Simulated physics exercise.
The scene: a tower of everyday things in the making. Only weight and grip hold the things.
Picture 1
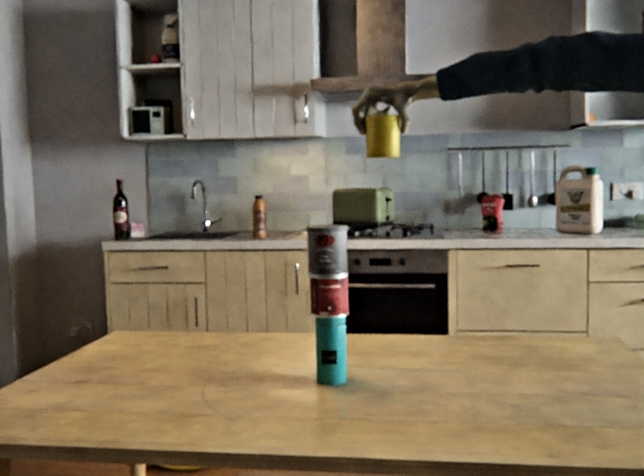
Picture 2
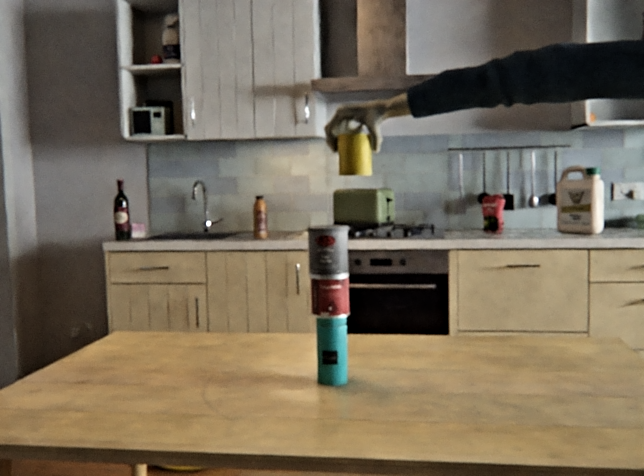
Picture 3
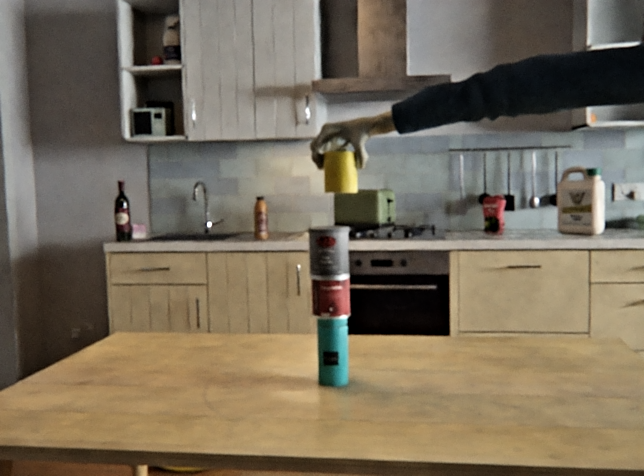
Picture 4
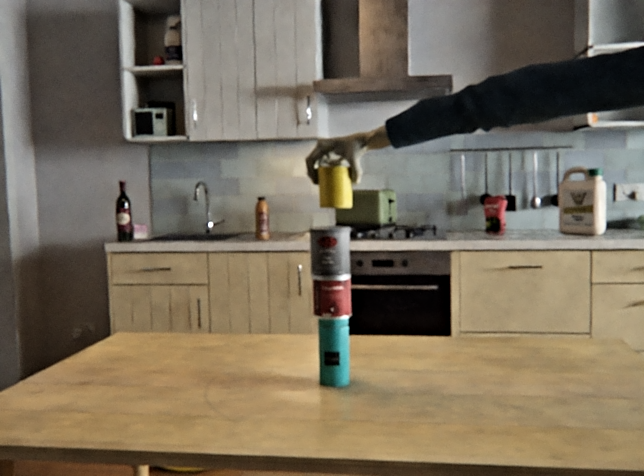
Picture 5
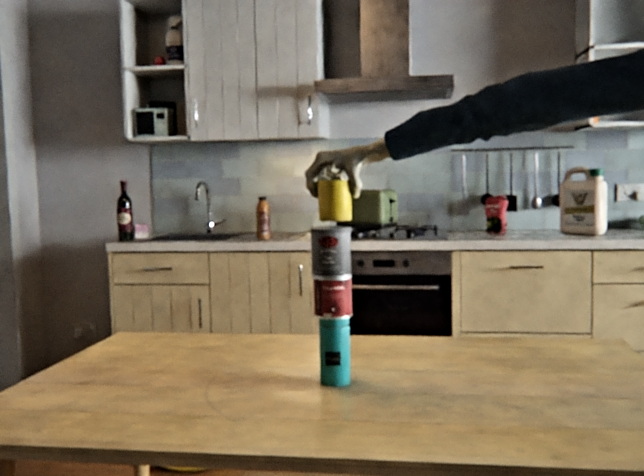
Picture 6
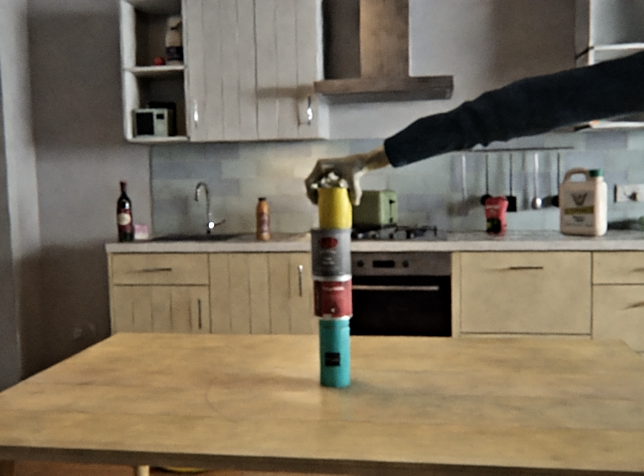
A hand lowering a yellow cup from the upper right onto a stack of grey, red and turquoise containers in a kitchen.
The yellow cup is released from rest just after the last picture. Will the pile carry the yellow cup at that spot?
The pile keeps its balance.
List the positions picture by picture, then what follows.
In the first frame, coming down; yellow cup (383, 137); turquoise jar (331, 348).
In the second frame, coming down; yellow cup (355, 155); grey pot (328, 250).
In the third frame, coming down; yellow cup (340, 173); red tin (331, 295).
In the fourth frame, coming down; yellow cup (335, 187); turquoise jar (334, 350).
In the fifth frame, coming down; yellow cup (335, 200); grey pot (331, 251).
In the sixth frame, in place under the hand; yellow cup (335, 208); red tin (332, 296).
Then, 0.90 s past the last view, nothing moves.
Then, 2.10 s past the last view, yellow cup resting near (335, 209).
Finally, all 4 still in place. Final places as the last picture's camera would see them, yellow cup near (335, 209). The pile stays up.
